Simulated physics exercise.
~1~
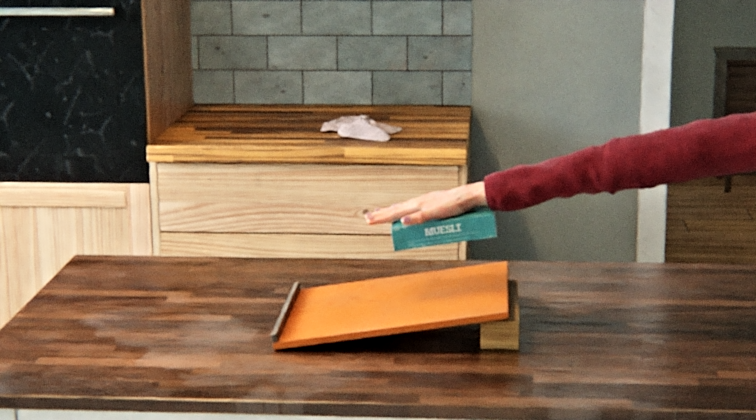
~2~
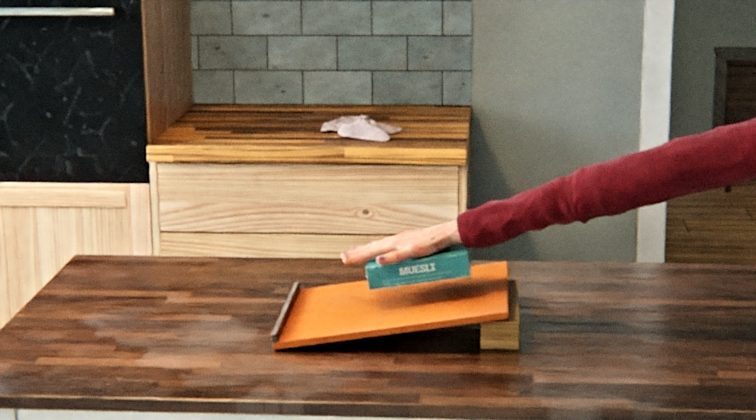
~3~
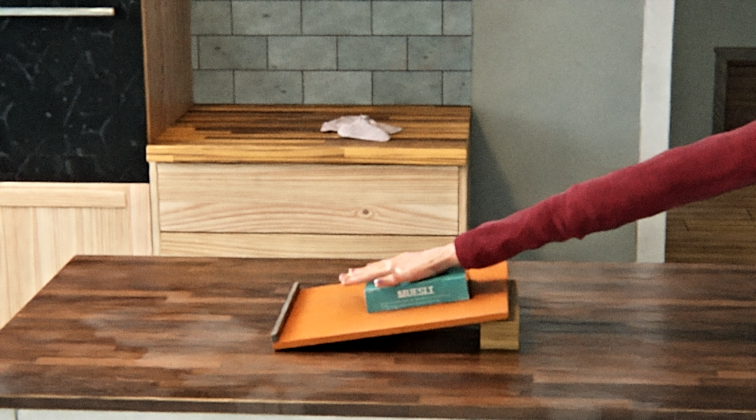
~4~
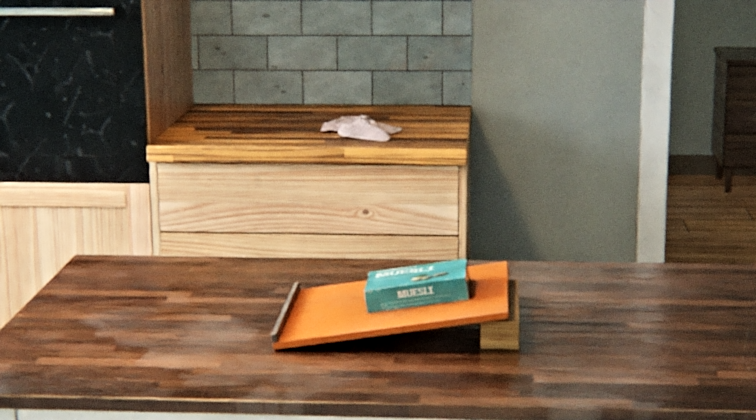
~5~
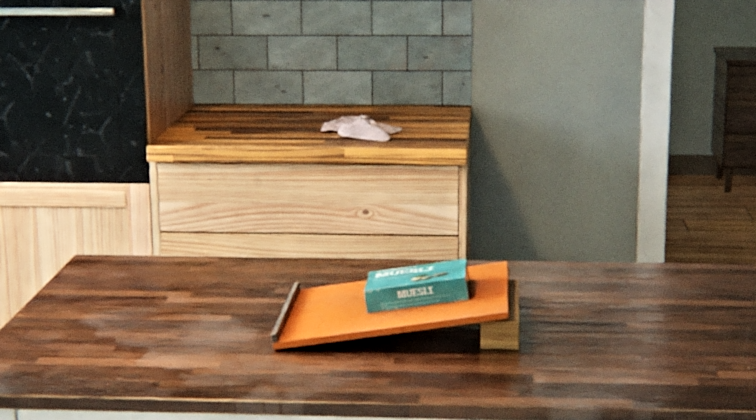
The video shows a hand in a dark red sleeve lowering a turquoise packet onto an orange board propped up on a wooden block on a kitchen counter. The hand lets go and withdraws, and the packet stays at rest on the sloping board.
